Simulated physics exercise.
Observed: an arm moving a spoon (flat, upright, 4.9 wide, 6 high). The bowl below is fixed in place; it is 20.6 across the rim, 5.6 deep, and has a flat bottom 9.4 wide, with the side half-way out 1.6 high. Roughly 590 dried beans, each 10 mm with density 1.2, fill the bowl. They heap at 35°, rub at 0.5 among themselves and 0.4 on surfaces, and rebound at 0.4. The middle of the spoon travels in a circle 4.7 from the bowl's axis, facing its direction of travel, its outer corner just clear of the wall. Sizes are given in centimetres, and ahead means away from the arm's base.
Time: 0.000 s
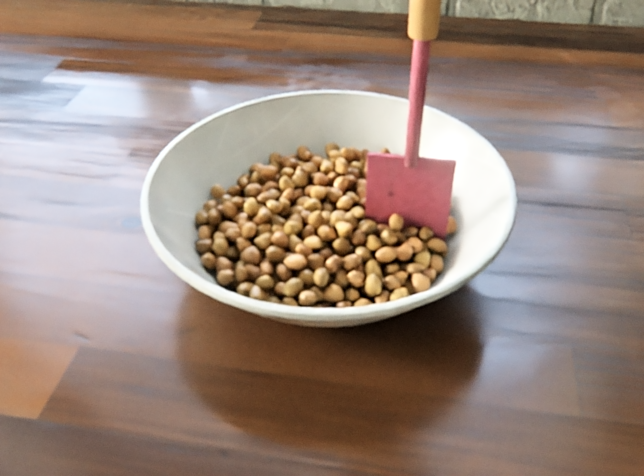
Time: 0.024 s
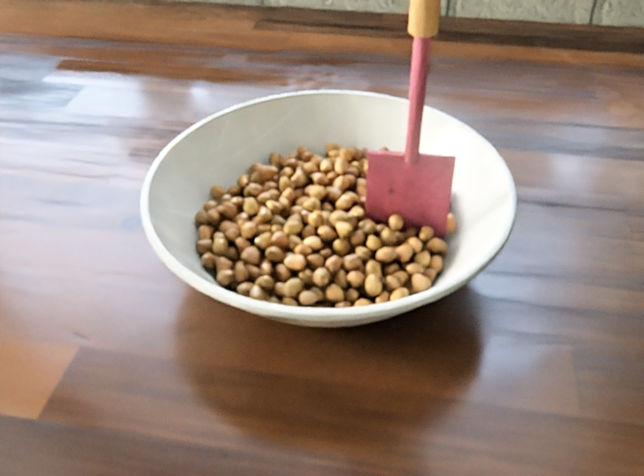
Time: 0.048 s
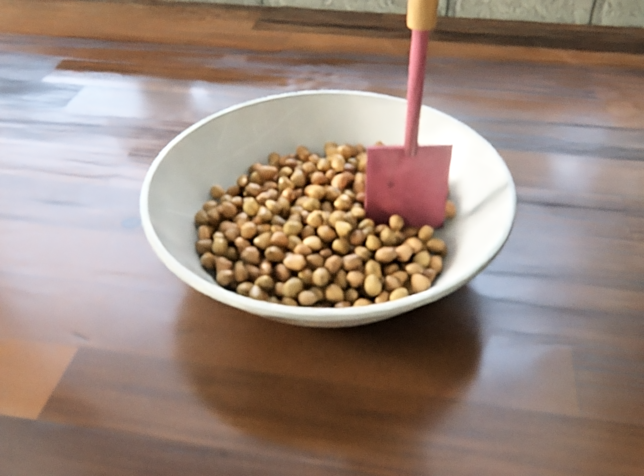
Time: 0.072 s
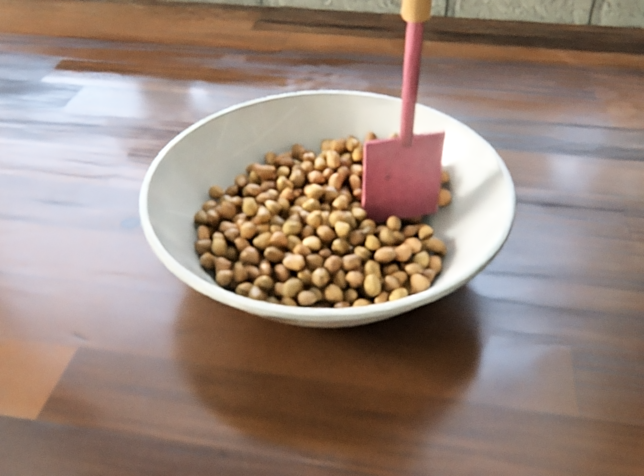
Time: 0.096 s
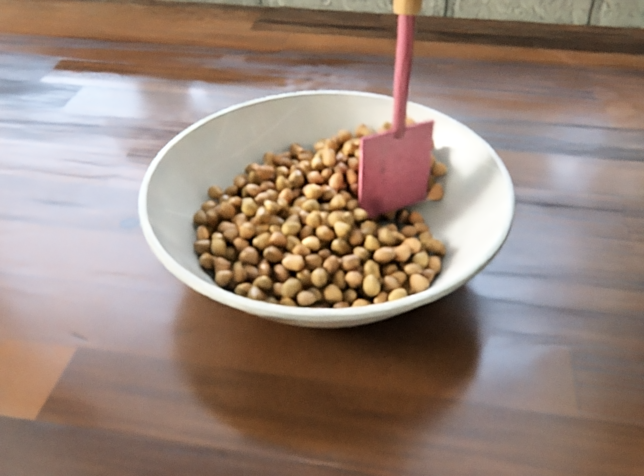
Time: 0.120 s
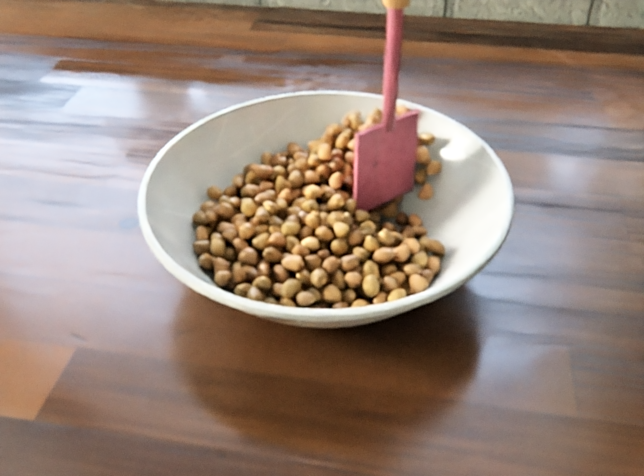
To begin with, a pink, flat-bladed spoon with a light wooden handle stands in the right side of a white bowl of brown beans on a wooden table. It then sweeps slowly toward the back and slightly left, turning as it goes, and pushes beans into a higher heap near the rear rim.
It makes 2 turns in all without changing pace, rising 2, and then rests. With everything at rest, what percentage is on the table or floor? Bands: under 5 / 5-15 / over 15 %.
5-15 %.
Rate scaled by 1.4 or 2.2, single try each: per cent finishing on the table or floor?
It would be some 20 and 40 percent respectively.
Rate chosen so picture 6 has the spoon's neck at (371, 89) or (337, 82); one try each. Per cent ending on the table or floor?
Well, about 20 percent the first time and about 35 percent the second.
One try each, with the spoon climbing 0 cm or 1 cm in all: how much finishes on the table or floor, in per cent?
About 30 and 15 per cent.
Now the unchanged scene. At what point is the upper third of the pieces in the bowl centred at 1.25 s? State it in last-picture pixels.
Estimated centre: (309, 209).
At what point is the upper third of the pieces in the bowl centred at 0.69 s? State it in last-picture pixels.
The upper third is centred close to (415, 238).
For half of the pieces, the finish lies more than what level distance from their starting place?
Around 8 cm.
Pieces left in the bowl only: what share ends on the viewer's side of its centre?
Roughly 45 percent of it.
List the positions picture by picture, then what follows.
Spoon neck at (414, 133), 0° round; upper third of the load around (320, 215), from x 200 to 450, top at y 150; 586 in the bowl, in the first picture.
Spoon neck at (414, 130), 3° round; upper third of the load around (322, 215), from x 200 to 450, top at y 150, in the second picture.
Spoon neck at (413, 122), 13° round; upper third of the load around (325, 208), from x 200 to 450, top at y 150, in the third picture.
Spoon neck at (408, 114), 24° round; upper third of the load around (330, 198), from x 200 to 445, top at y 140, in the fourth picture.
Spoon neck at (400, 106), 36° round; upper third of the load around (329, 192), from x 200 to 440, top at y 125, in the fifth picture.
Spoon neck at (390, 99), 47° round; upper third of the load around (329, 188), from x 200 to 435, top at y 110; 586 in the bowl, in the sixth picture.
After 0.69 s, 312° round, highest piece 8 above the table; 546 in the bowl, 36 on the table or floor, 4 in flight or on the tool.
After 1.25 s, 218° round, highest piece 6 above the table; 532 in the bowl, 54 on the table or floor.
After 1.74 s, 0° round, highest piece 5 above the table; 532 in the bowl, 54 on the table or floor.
After 2.44 s, 0° round, highest piece 5 above the table; 532 in the bowl, 54 on the table or floor.
At rest, 532 in the bowl, 54 on the table or floor. That is 9 % on the table or floor.
